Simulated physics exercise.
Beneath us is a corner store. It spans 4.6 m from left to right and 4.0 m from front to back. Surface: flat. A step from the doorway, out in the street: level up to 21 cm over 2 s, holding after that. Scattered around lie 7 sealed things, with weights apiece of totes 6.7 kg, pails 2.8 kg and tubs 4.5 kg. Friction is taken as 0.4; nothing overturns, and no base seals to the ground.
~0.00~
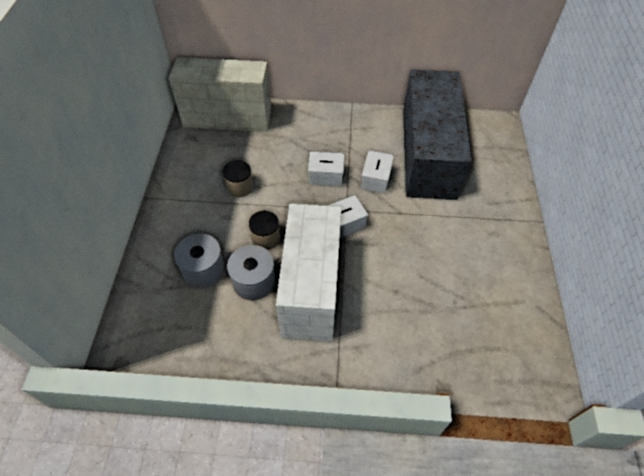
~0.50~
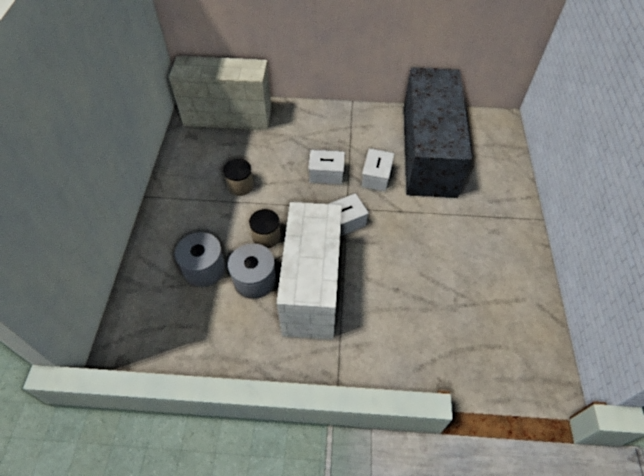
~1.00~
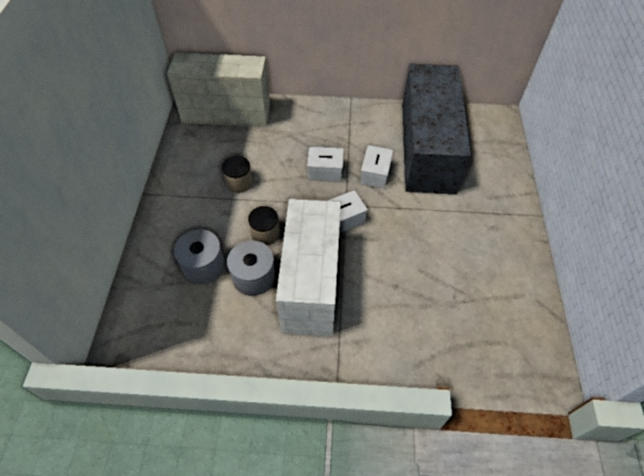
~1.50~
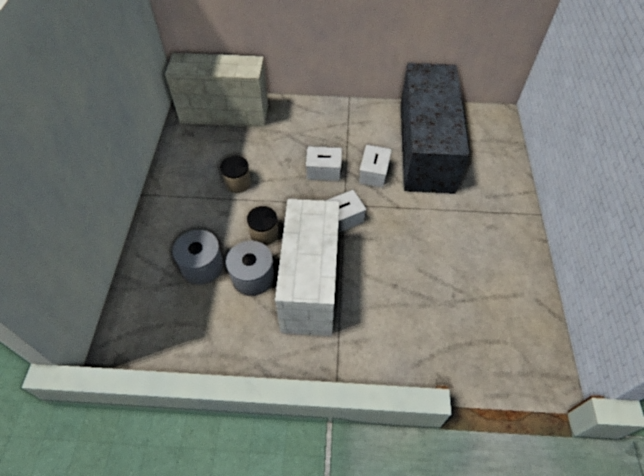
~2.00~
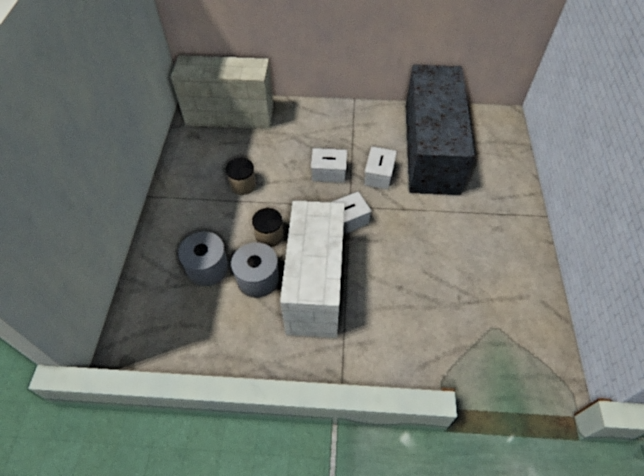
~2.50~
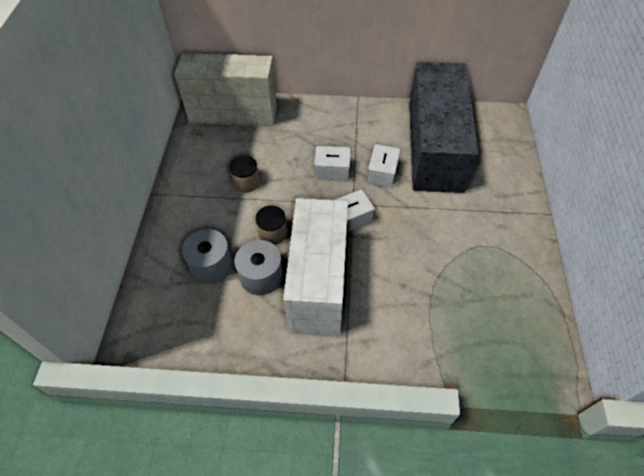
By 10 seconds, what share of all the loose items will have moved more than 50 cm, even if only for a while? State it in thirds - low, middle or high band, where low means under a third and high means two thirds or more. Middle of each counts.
Middle band.
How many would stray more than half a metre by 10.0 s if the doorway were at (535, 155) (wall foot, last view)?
Count: 0.
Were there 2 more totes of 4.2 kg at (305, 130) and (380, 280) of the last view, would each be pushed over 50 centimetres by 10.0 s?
In turn: More, more.
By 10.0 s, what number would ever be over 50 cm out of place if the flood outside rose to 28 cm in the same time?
6.
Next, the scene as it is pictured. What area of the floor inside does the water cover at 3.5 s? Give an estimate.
Close to 6.0 m2, I'd say.
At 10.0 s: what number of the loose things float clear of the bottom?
5 at that moment.
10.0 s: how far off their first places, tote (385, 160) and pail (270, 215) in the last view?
40 cm and 30 cm respectively.
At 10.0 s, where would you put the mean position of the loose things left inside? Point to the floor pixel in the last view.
They average out to somewhere around (253, 206).
After 3.5 s 0 of 7 are over 50 cm from their spots; 0 afloat.
After 4.5 s 1 of 7 are over 50 cm from their spots; 0 afloat.
After 7.0 s 3 of 7 are over 50 cm from their spots; 1 afloat.
After 10.0 s 3 of 7 are over 50 cm from their spots, and 4 have been at some point; 5 afloat.
